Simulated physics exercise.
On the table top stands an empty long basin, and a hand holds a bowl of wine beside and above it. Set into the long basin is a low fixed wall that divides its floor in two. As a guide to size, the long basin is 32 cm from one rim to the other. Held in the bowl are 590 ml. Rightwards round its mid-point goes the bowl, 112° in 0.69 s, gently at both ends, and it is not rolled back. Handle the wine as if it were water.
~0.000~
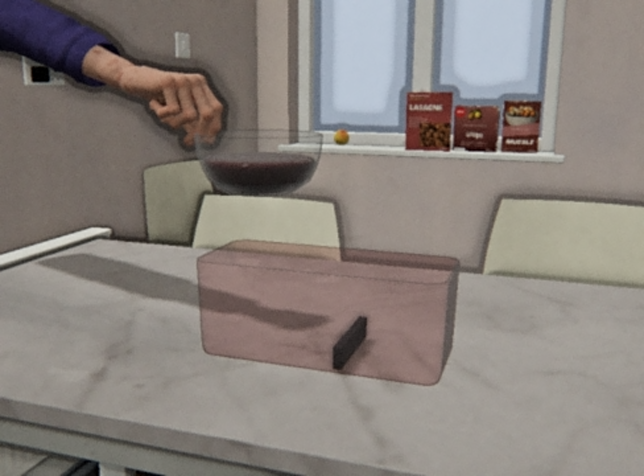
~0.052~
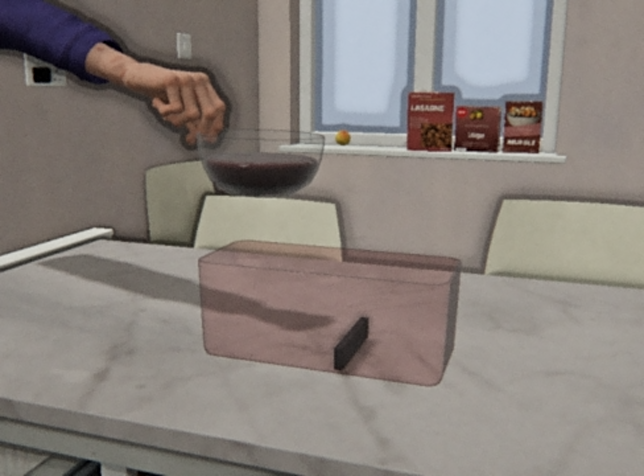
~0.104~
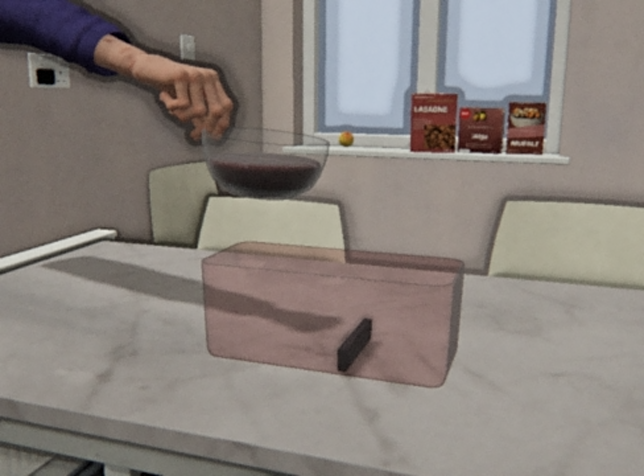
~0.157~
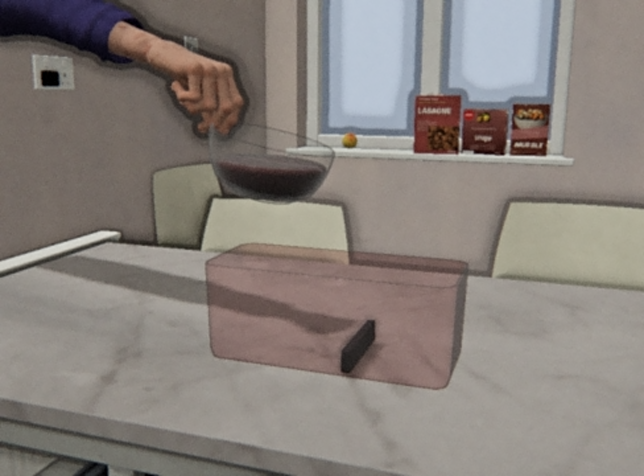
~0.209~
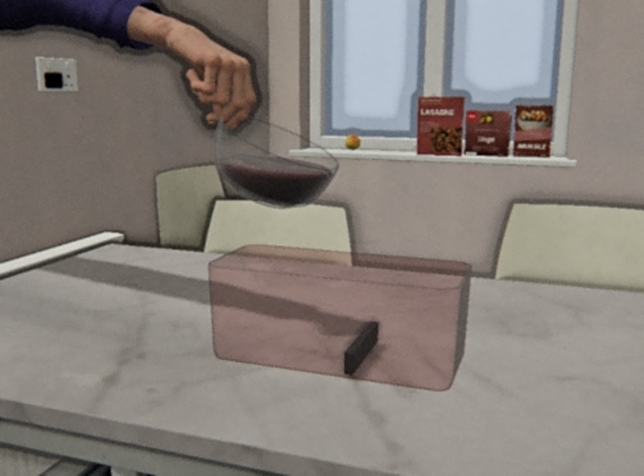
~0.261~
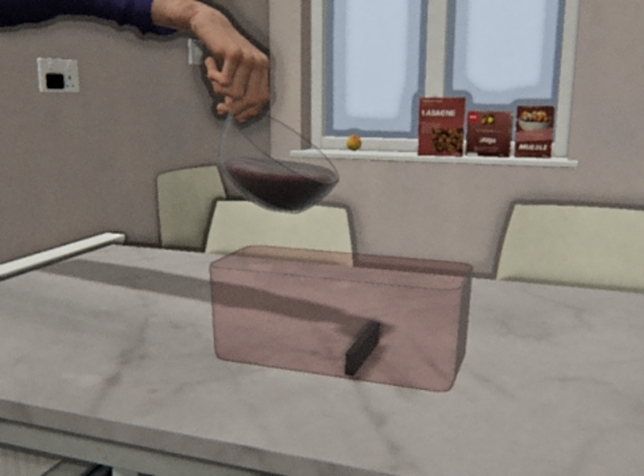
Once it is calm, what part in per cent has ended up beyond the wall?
About 38 per cent ends up there.
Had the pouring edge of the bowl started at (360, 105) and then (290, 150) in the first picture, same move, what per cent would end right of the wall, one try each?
55 per cent first, 25 per cent second.
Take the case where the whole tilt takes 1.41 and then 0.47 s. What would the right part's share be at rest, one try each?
Around 55 per cent first, around 35 per cent next.
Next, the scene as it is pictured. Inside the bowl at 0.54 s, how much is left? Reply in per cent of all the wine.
About 14 per cent.
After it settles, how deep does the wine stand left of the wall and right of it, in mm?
Left roughly 14 mm; right roughly 14 mm.
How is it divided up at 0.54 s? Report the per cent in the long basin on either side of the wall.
Lab note: Left near 30 %, right near 28.
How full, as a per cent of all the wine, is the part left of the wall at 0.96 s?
I'd put it near 60 percent.
After 0.54 s the tilt is 99° and 14 per cent is still to pour, 30 is left of the wall and 28 right of it.
After 0.74 s the tilt is 112° and 0 per cent is still to pour, 58 is left of the wall and 38 right of it.
After 0.96 s the tilt is 112° and 0 per cent is still to pour, 60 is left of the wall and 38 right of it.
After 1.19 s the tilt is 112° and 0 per cent is still to pour, 60 is left of the wall and 38 right of it.
In the end 60 per cent lies left of the wall, 38 right of it and 2 outside.
